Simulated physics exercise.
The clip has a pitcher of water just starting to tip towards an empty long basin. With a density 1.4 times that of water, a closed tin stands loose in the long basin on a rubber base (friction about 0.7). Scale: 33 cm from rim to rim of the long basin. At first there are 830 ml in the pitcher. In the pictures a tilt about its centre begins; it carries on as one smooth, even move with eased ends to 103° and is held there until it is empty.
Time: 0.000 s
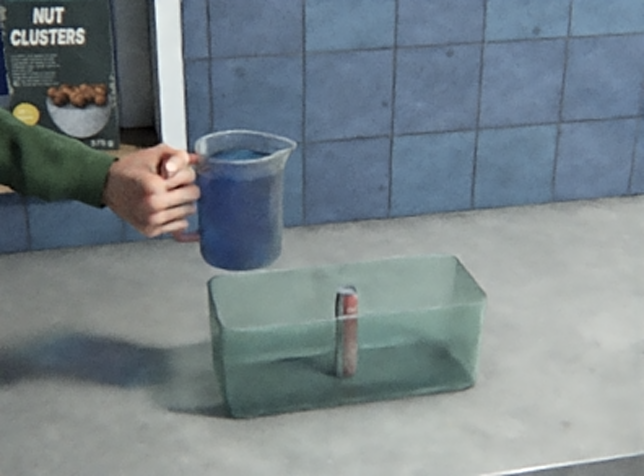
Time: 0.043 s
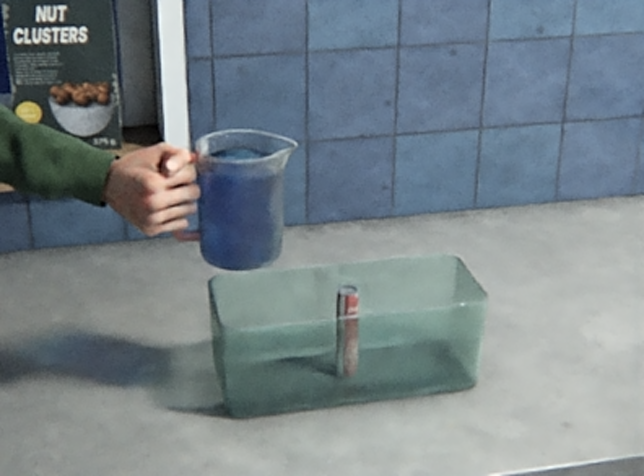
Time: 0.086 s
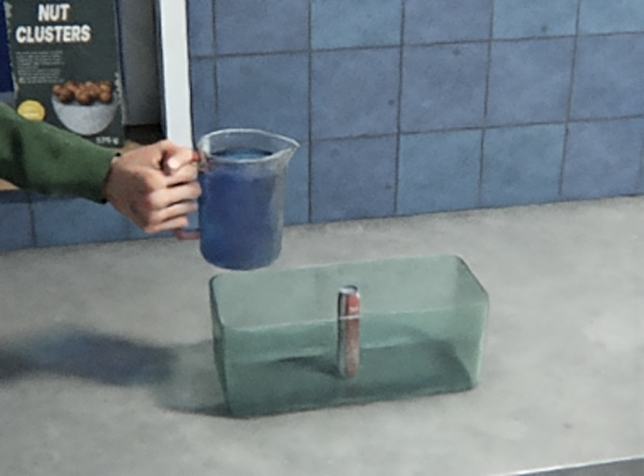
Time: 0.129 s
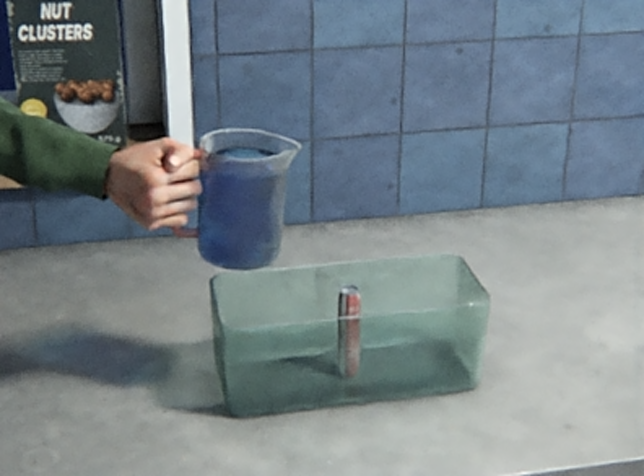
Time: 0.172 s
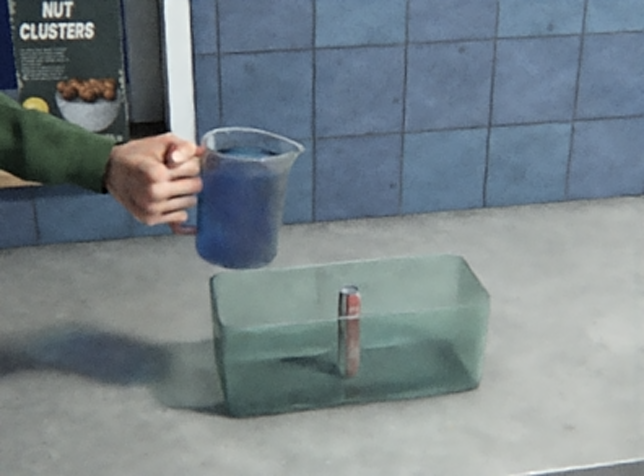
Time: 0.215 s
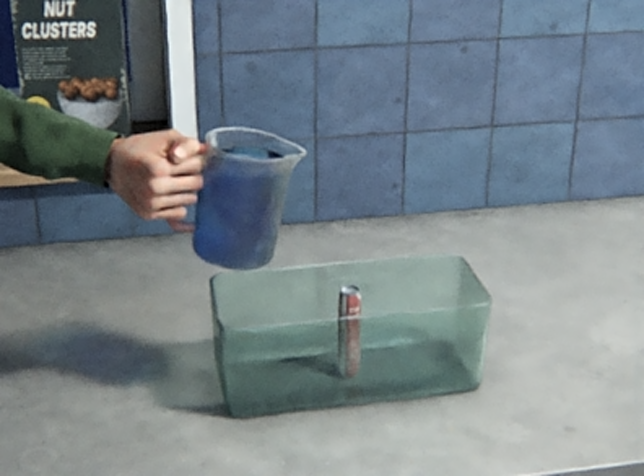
On a grey counter, a hand slowly tilts a pitcher of blue water rightward above a basin.
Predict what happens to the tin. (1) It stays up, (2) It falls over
2, it falls over.
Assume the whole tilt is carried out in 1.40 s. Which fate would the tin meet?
Result: Tin tipped over.
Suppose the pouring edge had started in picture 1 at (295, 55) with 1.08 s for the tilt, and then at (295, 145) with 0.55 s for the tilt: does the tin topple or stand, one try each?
Trial 1 - tin stays standing; trial 2 - tin tips.
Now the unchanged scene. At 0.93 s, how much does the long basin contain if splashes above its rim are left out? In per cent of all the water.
The share is close to 40 percent.
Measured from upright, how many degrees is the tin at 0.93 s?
0°.
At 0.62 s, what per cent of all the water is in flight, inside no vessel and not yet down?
Near 12 per cent of it all.
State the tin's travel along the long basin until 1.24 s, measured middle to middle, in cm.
About 3 cm.
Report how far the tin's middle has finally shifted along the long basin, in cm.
The tin's middle ends up about 8.5 cm along the basin.
By 0.62 s the tilt is 64° and 86 per cent is still to pour; the tin stands where it began.
By 0.93 s the tilt is 98° and 40 per cent is still to pour; the tin stands where it began.
By 1.24 s the tilt is 103° and 6 per cent is still to pour; the tin leans 24°.
By 1.58 s the tilt is 103° and 0 per cent is still to pour; the tin lies on its side.
At rest the tin lies on its side.
